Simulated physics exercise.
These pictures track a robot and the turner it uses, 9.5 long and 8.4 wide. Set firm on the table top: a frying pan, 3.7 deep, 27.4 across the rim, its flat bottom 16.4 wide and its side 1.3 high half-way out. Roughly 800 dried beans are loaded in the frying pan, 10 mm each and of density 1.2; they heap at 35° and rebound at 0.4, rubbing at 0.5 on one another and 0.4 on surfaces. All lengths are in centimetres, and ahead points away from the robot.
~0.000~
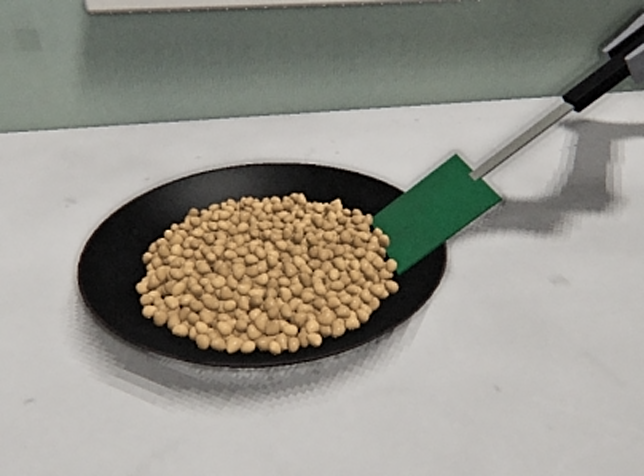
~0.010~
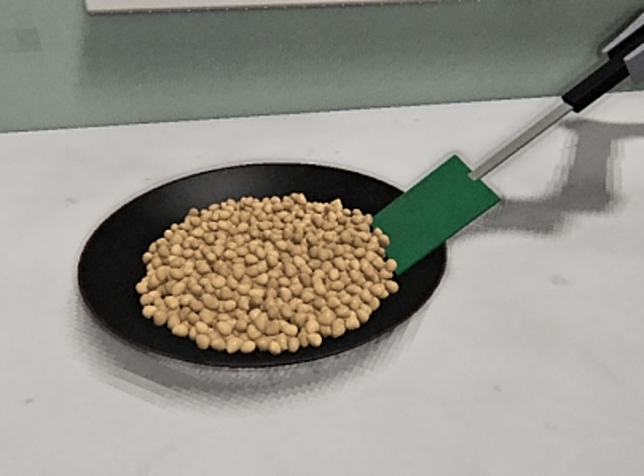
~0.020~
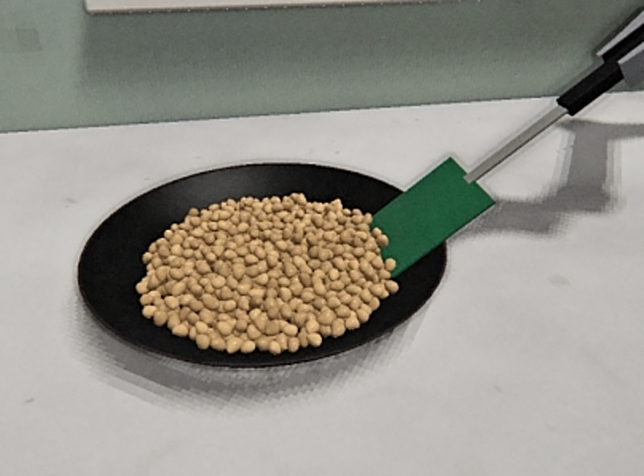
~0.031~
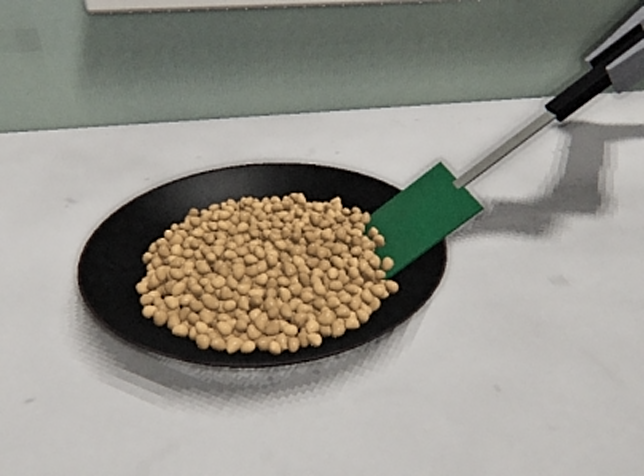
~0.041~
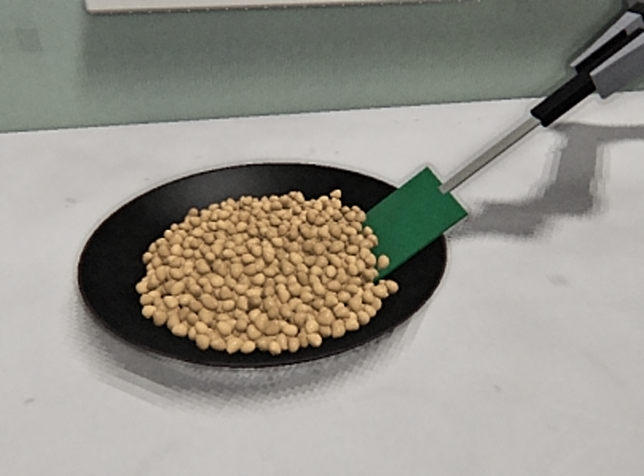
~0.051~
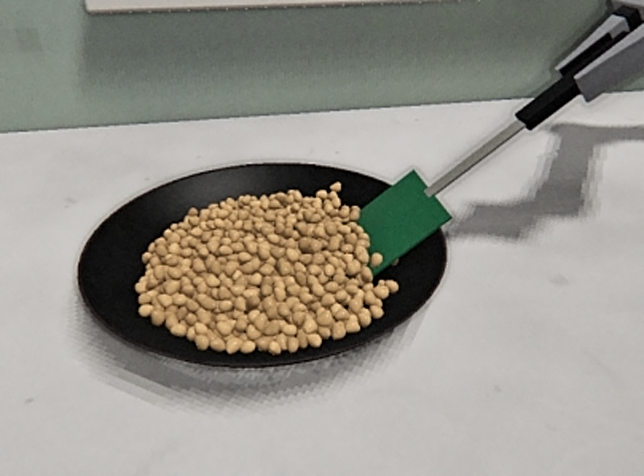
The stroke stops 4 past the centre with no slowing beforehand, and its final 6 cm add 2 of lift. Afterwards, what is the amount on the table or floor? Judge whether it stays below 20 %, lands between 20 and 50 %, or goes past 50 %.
It stays below 20 %.
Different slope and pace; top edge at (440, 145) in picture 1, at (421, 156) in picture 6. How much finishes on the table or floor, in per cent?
My guess would be close to 0 per cent.
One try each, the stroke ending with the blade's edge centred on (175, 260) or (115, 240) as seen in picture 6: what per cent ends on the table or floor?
I'd say some 25 per cent, then some 45 per cent.
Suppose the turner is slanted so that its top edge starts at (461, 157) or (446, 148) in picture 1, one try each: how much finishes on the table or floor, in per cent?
About 10% and 10%.
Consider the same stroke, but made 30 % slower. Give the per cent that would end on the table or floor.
It would be roughly 0 percent.
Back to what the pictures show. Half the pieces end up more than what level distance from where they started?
I'd put it at close to 4 centimetres.
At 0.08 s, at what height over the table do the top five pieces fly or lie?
They are near 5 cm up.
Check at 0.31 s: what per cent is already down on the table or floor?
My estimate is roughly 5 %.
After 0.08 s, sloping 38°, highest piece 5 above the table; 805 in the frying pan.
After 0.10 s, sloping 38°, highest piece 8 above the table; 804 in the frying pan, 1 on the blade or in flight.
After 0.31 s, sloping 38°, highest piece 7 above the table; 740 in the frying pan, 48 on the table or floor, 17 on the blade or in flight.
After 1.36 s, sloping 38°, highest piece 5 above the table; 734 in the frying pan, 71 on the table or floor.
In the end, 734 in the frying pan, 71 on the table or floor. That is 9 % on the table or floor.
